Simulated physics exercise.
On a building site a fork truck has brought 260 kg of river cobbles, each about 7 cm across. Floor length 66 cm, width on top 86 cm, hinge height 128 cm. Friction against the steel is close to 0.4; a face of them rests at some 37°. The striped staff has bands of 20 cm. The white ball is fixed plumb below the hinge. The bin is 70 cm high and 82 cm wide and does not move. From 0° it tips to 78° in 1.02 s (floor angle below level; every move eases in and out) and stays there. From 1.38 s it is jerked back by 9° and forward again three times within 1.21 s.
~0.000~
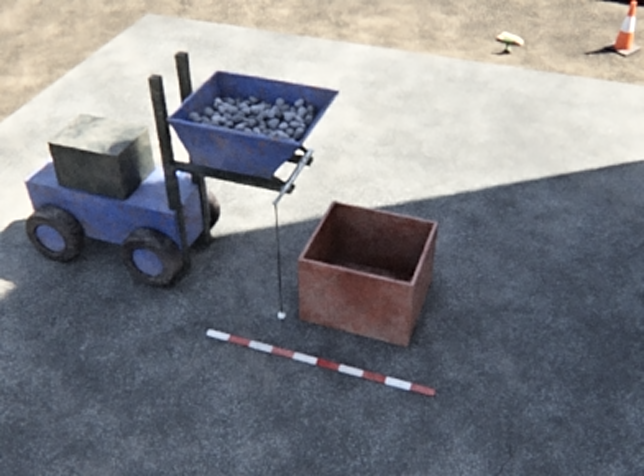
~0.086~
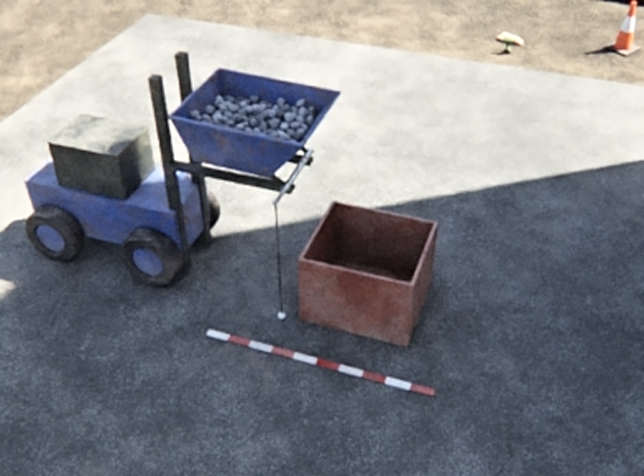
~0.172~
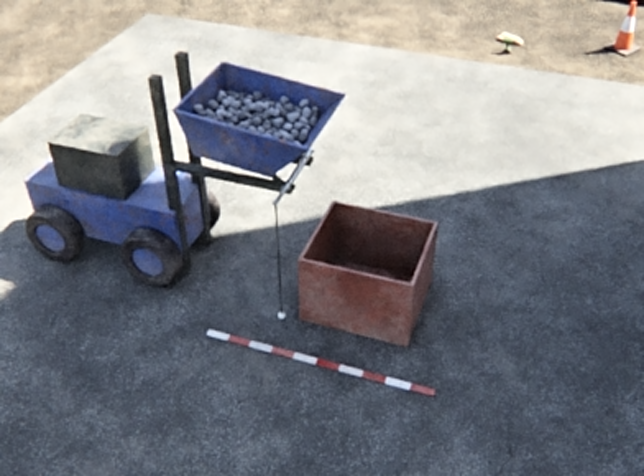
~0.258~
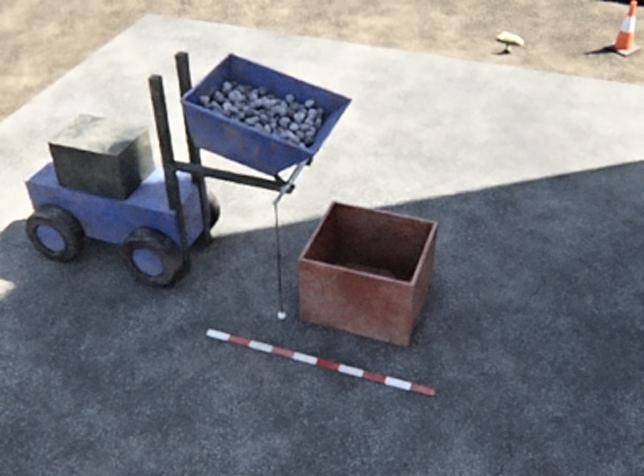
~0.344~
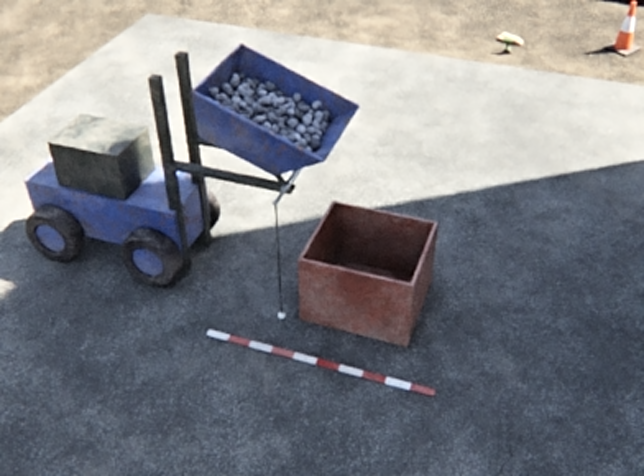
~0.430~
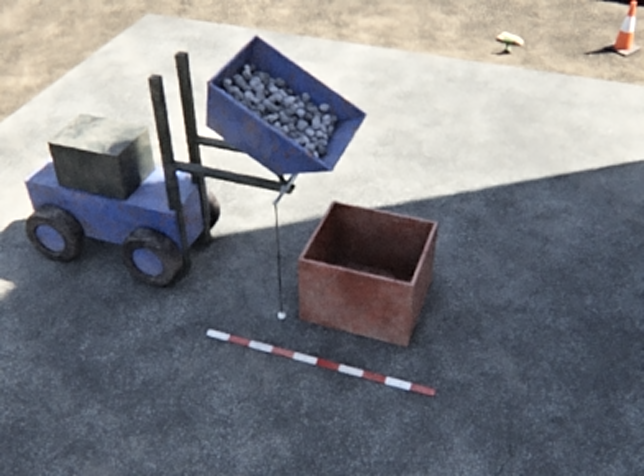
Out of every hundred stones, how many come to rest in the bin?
Roughly 60 per cent ends in the bin.
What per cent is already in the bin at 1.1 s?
Some 25 per cent.
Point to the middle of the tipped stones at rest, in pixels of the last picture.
Near (405, 304).
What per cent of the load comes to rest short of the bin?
Near 0 in a hundred.
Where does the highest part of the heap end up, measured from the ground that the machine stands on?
About 36 cm above it.
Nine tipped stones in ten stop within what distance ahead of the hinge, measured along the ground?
About 210 cm.
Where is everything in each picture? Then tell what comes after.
In the first frame, the skip is at 0°, its lip at (301, 145); the top of the load is at (267, 112).
In the second frame, lip at (303, 146), floor tilted 2°, highest stones at (267, 112); the stones move at 0.3 m/s on average.
In the third frame, the skip is at 6°, its lip at (308, 149); the top of the load is at (252, 107); the stones move at 0.6 m/s on average.
In the fourth frame, lip at (315, 154), floor tilted 12°, highest stones at (234, 94); the stones move at 0.8 m/s on average.
In the fifth frame, the skip is at 21°, its lip at (324, 161); the top of the load is at (239, 86); the stones move at 0.9 m/s on average.
In the sixth frame, lip at (332, 171), floor tilted 30°, highest stones at (250, 77); the stones move at 1.0 m/s on average.
After 0.8 s the floor is at 65°; 100 % in the skip; the foremost stones are at (347, 178).
After 1.1 s the floor is at 78°; 73 % in the skip, 24 % in the bin, 3 % beside or beyond the bin; the foremost stones are at (410, 242).
After 3.0 s the floor is at 78°; 0 % in the skip, 61 % in the bin, 39 % beside or beyond the bin; the foremost stones are past the picture's edge.
After 5.5 s the floor is at 78°; 0 % in the skip, 61 % in the bin, 39 % beside or beyond the bin; the foremost stones are past the picture's edge.
